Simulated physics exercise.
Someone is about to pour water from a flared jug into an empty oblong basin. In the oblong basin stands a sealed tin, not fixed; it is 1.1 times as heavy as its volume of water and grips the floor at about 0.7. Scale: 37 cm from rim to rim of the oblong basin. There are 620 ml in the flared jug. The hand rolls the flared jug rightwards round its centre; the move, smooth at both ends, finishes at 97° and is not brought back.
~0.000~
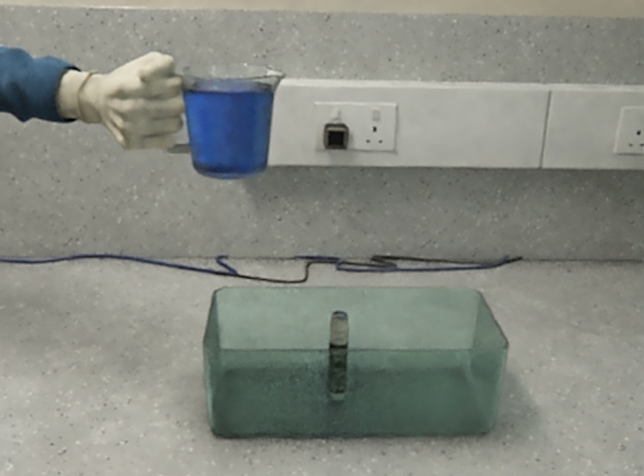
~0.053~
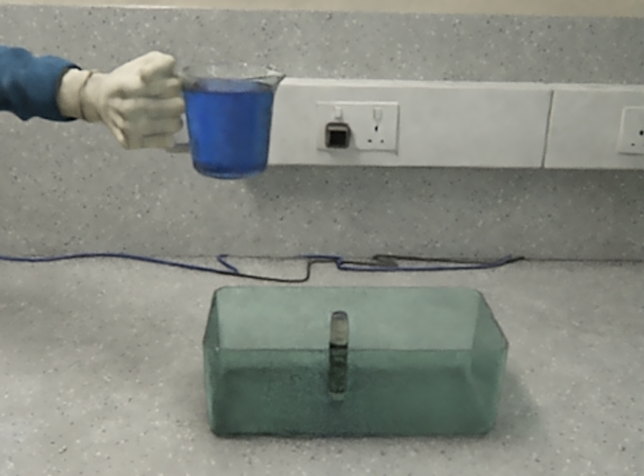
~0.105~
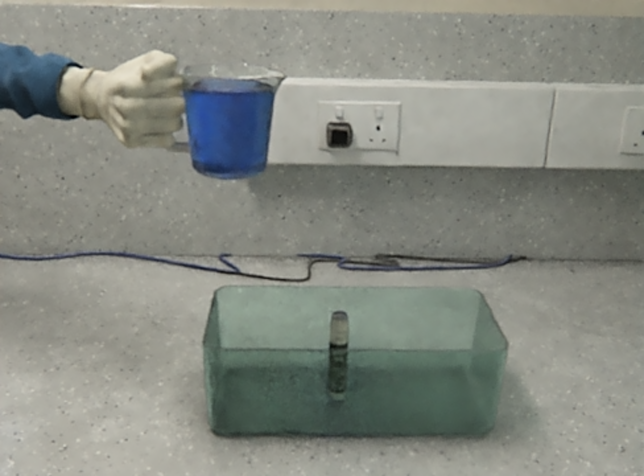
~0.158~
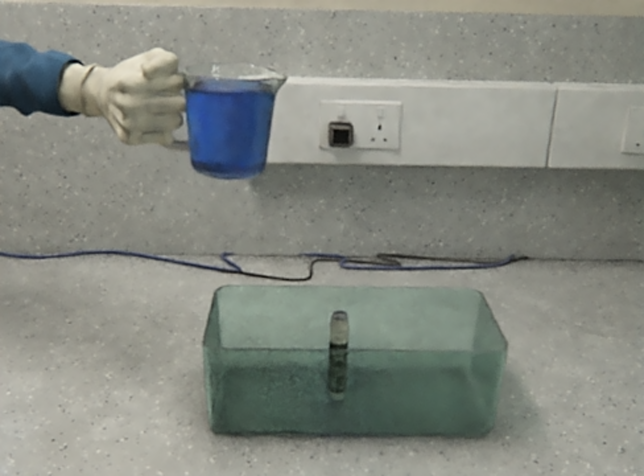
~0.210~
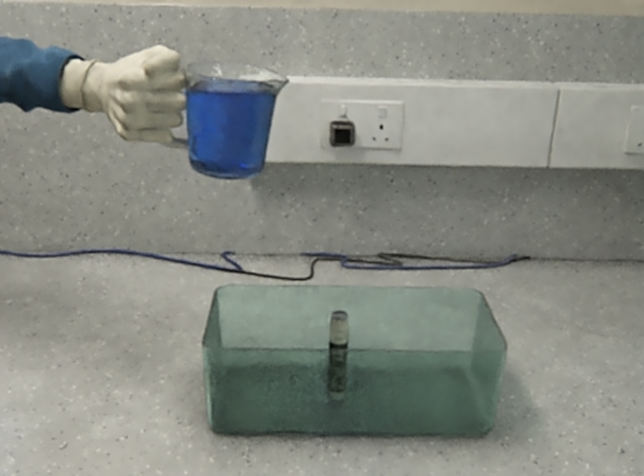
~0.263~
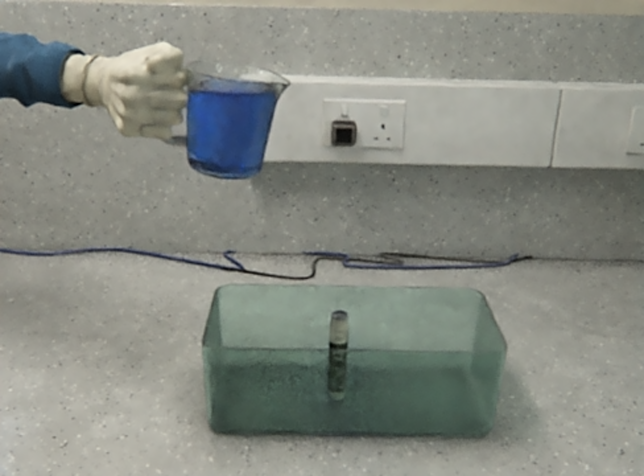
A gloved hand held a flared jug of blue liquid up to the left above an oblong basin with a small upright cylinder in it, and slowly tilted the jug slightly to the right.
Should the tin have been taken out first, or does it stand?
It remains upright.
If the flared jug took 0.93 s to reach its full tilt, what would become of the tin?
Then it remains upright.
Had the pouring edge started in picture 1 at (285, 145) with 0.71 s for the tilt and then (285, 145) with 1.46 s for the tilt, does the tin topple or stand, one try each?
First it falls; then it topples.
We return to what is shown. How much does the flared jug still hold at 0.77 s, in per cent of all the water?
About 86 per cent.
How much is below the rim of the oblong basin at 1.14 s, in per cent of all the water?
Some 34 per cent.
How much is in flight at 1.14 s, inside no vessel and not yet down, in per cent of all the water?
Near 28 in a hundred.
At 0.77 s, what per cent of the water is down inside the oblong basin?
About 1 per cent.
Then, 0.77 s in, the tilt is 53° and 85 per cent is still to pour; the tin stands where it began.
Then, 1.14 s in, the tilt is 86° and 37 per cent is still to pour; the tin stands where it began.
Then, 1.54 s in, the tilt is 97° and 4 per cent is still to pour; the tin stands where it began.
Then, 1.96 s in, the tilt is 97° and 0 per cent is still to pour; the tin stands where it began.
Finally, the tin stands where it began.
